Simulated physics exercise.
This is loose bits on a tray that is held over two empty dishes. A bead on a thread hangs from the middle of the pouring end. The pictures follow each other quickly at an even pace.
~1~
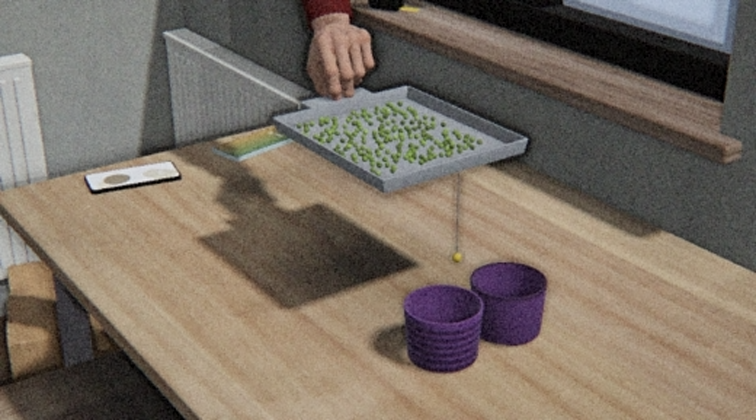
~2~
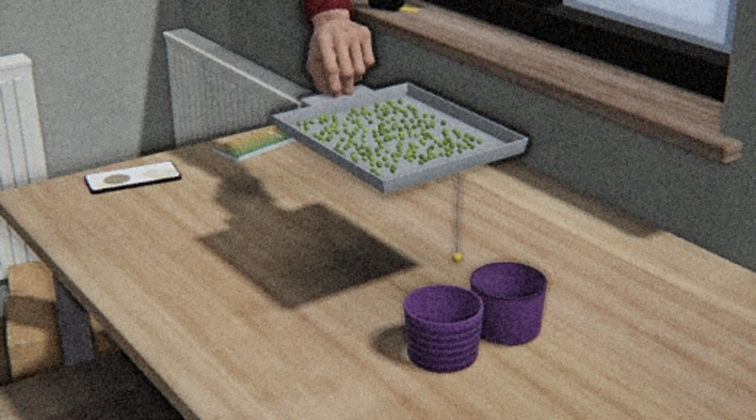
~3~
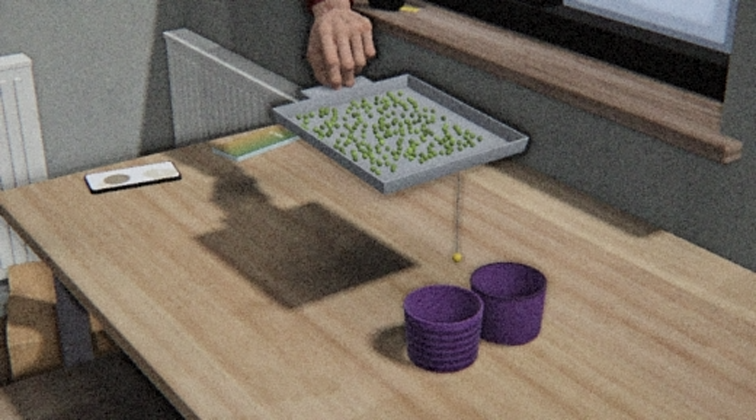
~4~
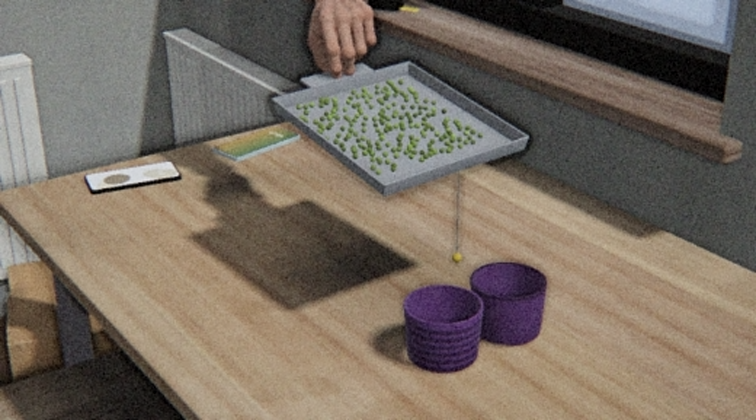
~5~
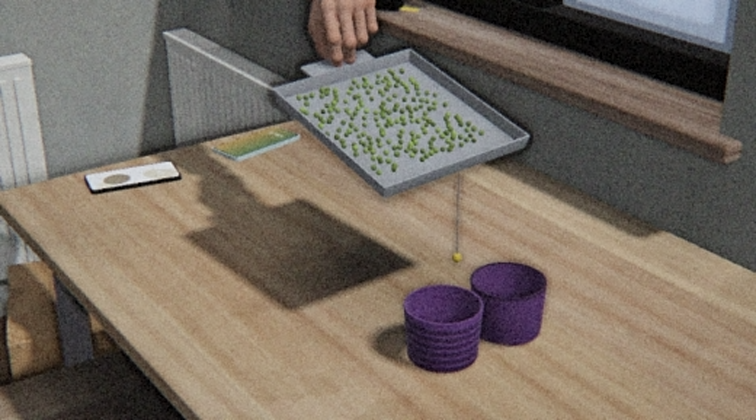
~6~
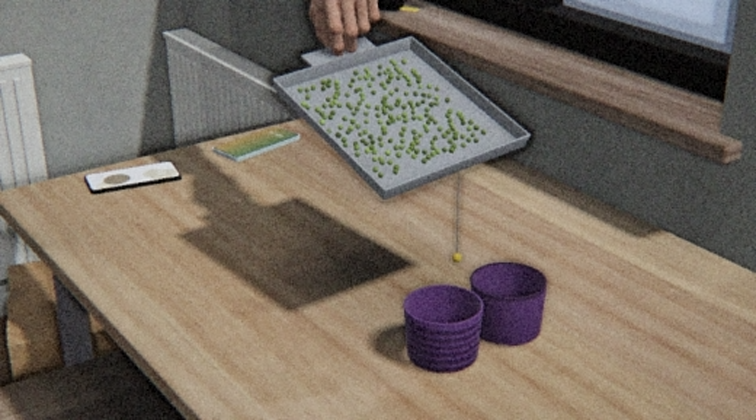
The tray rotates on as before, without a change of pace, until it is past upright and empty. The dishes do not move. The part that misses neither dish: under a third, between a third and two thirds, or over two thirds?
Caught overall: Between a third and two thirds.
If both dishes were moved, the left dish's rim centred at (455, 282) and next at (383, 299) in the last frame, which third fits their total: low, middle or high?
The first try: Below one third. The second: Over two thirds.
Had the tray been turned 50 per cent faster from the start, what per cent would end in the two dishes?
Close to 50 per cent.
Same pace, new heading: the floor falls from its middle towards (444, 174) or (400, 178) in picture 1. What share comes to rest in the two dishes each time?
Roughly 80 per cent, and 0 per cent.
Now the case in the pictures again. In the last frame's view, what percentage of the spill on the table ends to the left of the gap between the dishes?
About 90 per cent.
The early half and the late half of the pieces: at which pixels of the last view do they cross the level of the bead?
Around (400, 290) and then (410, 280).
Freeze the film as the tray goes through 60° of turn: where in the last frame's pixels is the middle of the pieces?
Close to (416, 178).
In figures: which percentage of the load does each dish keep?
For the left dish some 40 %, for the right dish some 0 %.
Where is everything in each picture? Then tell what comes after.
The first picture shows corners of the pouring end at (385, 179) and (524, 139), level; middle of the load at (388, 137), dried peas; left dish at (467, 342); right dish at (533, 315); bead on its thread at (457, 258).
The second picture shows corners of the pouring end at (385, 179) and (524, 138), level; middle of the load at (388, 136).
The third picture shows corners of the pouring end at (385, 181) and (524, 137), tipped barely, lowest at the left corner; middle of the load at (388, 132).
The fourth picture shows corners of the pouring end at (385, 183) and (525, 136), tipped a little, lowest at the left corner; middle of the load at (388, 125).
The fifth picture shows corners of the pouring end at (386, 185) and (526, 135), tipped a little, lowest at the left corner; middle of the load at (389, 120).
The sixth picture shows corners of the pouring end at (386, 188) and (526, 134), tipped clearly, lowest at the left corner; middle of the load at (391, 116), most on the move; left dish at (467, 342); right dish at (533, 315).
Soon after the last picture, tray tipped steeply; most on the tray; a stray few in the left dish; a stray few outside both; a small part in the air.
A little later, tray tipped right over; about half on the tray; a small part in the left dish; a small part outside both; about a quarter in the air.
Later still, tray tipped past a quarter turn; about half in the left dish; a stray few in the right dish; about half outside both; a stray few in the air.
By the end, tray tipped past a quarter turn; about half in the left dish; a stray few in the right dish; about half outside both; a stray few in the air.
